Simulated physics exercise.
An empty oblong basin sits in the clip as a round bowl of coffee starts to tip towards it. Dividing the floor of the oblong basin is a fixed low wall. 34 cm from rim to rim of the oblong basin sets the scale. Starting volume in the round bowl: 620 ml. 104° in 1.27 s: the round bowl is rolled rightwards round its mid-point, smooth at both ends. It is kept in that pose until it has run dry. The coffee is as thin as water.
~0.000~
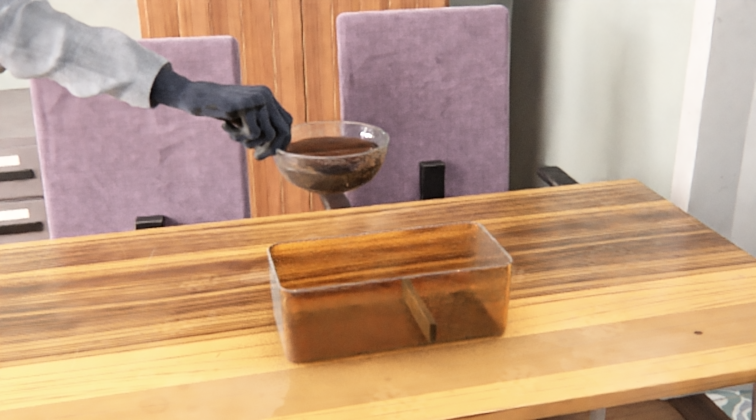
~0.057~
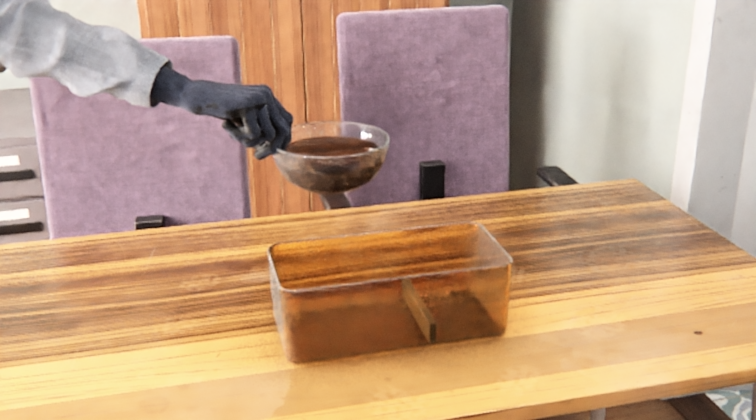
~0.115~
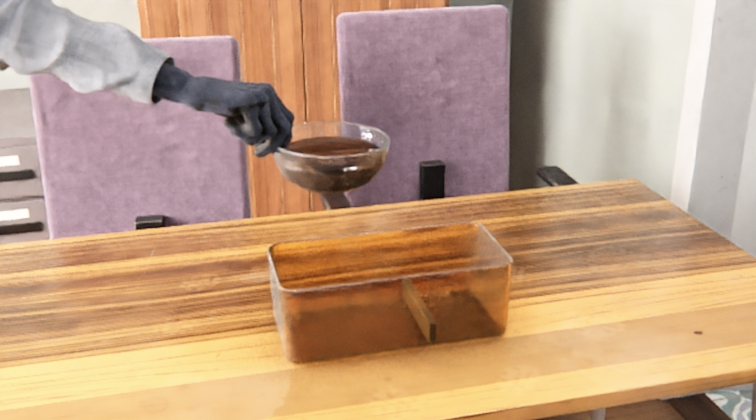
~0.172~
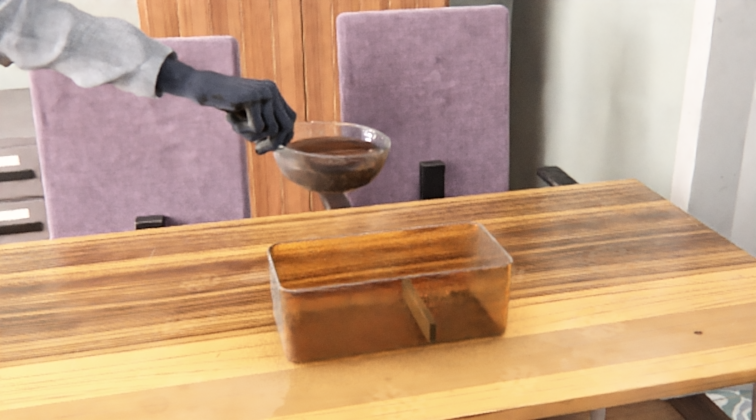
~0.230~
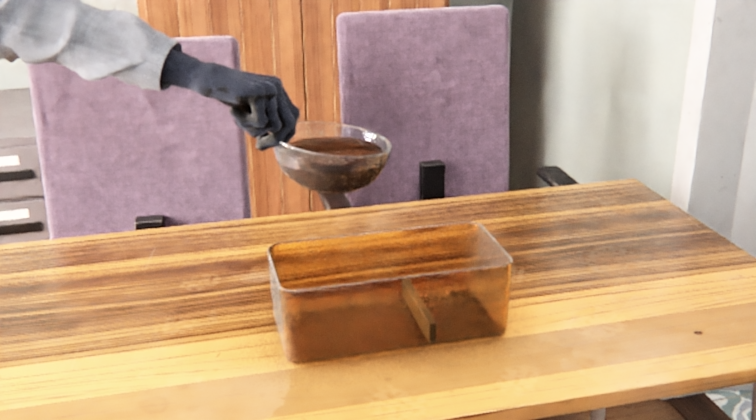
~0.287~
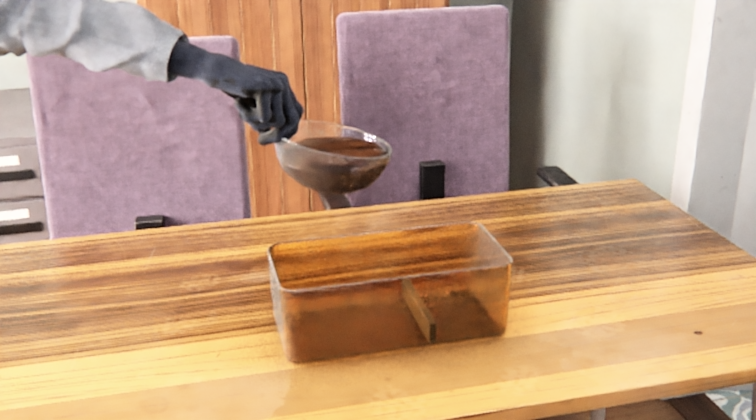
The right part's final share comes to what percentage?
It comes to roughly 62 %.
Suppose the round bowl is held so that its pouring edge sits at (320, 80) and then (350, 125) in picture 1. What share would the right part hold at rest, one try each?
I'd expect close to 15 per cent and then close to 15 per cent.
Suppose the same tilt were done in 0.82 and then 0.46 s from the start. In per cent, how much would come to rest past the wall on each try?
The first try gives around 50 percent, the second around 35 percent.
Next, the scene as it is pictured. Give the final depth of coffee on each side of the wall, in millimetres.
Final reading - left some 8 mm, right some 22 mm.
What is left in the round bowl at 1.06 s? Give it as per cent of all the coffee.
About 1 % is still there.
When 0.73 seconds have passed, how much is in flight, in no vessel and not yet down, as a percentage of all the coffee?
It comes to about 38 percent.
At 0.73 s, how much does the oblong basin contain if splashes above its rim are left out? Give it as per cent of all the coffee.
Near 22 in a hundred.
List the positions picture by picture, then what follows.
It leans 0°; its right rim is at (386, 135); the coffee meets the walls at (275, 155) and (382, 146); the oblong basin's rim runs from (274, 268) to (496, 242); the wall's top is at (418, 301), in the first frame.
It leans 1°; its right rim is at (386, 136); the coffee meets the walls at (275, 156) and (382, 147), in the second frame.
It leans 2°; its right rim is at (387, 137); the coffee meets the walls at (276, 155) and (381, 147), in the third frame.
It leans 5°; its right rim is at (388, 139); the coffee meets the walls at (277, 154) and (383, 148), in the fourth frame.
It leans 8°; its right rim is at (388, 143); the coffee meets the walls at (278, 154) and (384, 148), in the fifth frame.
It leans 13°; its right rim is at (389, 147); the coffee meets the walls at (280, 154) and (385, 148), in the sixth frame.
By 0.73 s the tilt is 64° and 40 per cent is still to pour, 3 is left of the wall and 18 right of it.
By 1.06 s the tilt is 97° and 1 per cent is still to pour, 29 is left of the wall and 63 right of it.
By 1.40 s the tilt is 104° and 0 per cent is still to pour, 37 is left of the wall and 62 right of it.
By 1.77 s the tilt is 104° and 0 per cent is still to pour, 37 is left of the wall and 62 right of it.
At rest 37 per cent lies left of the wall, 62 right of it and 1 outside.
